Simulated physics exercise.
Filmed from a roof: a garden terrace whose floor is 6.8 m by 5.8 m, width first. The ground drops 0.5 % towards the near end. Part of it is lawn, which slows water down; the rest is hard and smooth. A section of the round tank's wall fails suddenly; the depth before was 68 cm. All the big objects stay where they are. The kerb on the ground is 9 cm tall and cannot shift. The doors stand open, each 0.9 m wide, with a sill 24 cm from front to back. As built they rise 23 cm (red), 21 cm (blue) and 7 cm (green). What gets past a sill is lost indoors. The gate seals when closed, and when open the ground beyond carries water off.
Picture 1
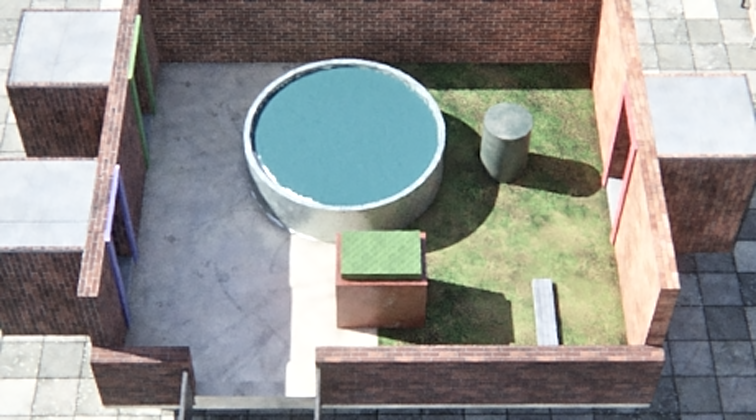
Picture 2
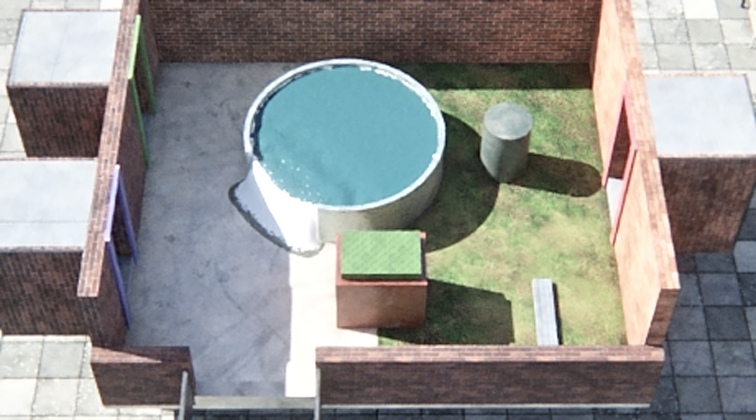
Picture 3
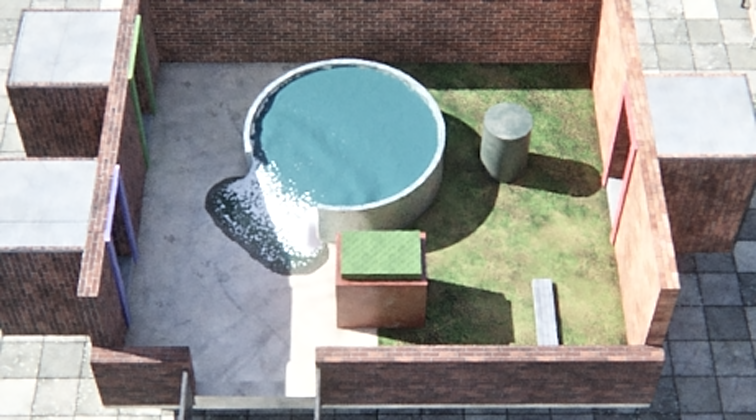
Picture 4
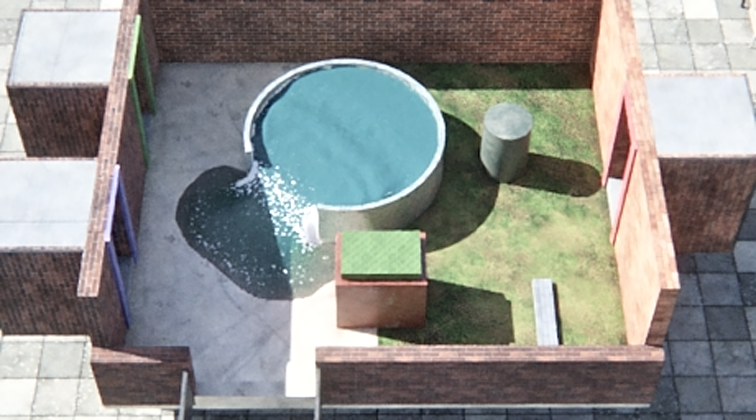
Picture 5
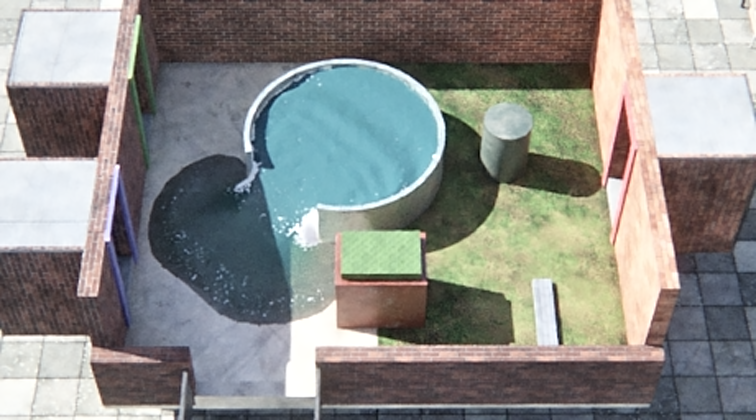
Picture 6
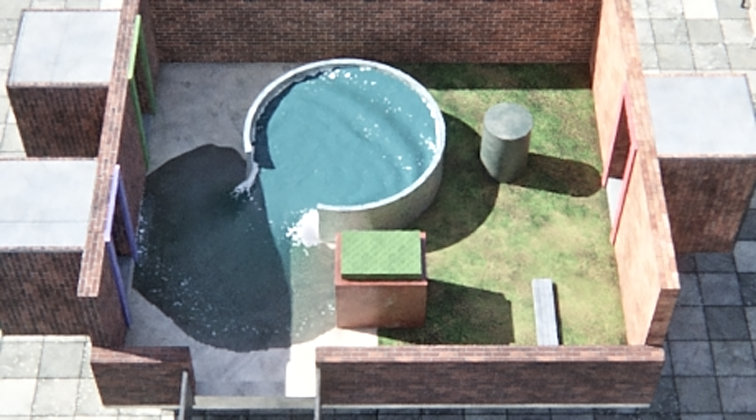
The clip opens on a brick-walled terrace, half paving and half lawn, with still water filling a round tank. A gap appears in the tank's lower-left side and water pours through with white spray, then spreads across the paving in a widening dark pool to just short of the blue door at left.
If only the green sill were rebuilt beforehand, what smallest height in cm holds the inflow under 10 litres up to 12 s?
Some 5 cm above the ground.
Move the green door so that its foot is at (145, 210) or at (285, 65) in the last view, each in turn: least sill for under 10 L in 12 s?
Roughly 28 and 6.5 cm.
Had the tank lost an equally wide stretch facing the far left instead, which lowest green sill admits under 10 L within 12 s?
Some 32 cm.
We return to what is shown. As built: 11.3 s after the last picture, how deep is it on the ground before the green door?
Roughly 6.5 cm deep.
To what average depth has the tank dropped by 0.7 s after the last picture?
About 49 cm.
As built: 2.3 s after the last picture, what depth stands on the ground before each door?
Depths in cm: Red 0, blue 33, green 5.
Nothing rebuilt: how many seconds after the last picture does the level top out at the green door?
Around 10.5 s.
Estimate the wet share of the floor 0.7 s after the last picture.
Some 30 per cent of it.
Then, 0.7 s after the last picture water covers 30 % of the floor, deepest (62 cm) near (122, 380); 4 cm at the green door, 0 litres in over its 7 cm sill.
Then, 2.3 s after the last picture water covers 40 % of the floor, deepest (42 cm) near (122, 380); 5 cm at the green door, 0 litres in over its 7 cm sill.
Then, 11.3 s after the last picture water covers 95 % of the floor, deepest (10 cm) near (122, 380); 7 cm at the green door, 2 litres in over its 7 cm sill.
At the green door as built, the water peaked near 7 cm, 10.3 s after the last picture.
With a sill of 4.5 cm, 12 litres would have come in within the 12 s; with 6 cm, 4 litres. So under 10 litres takes about 5 cm.
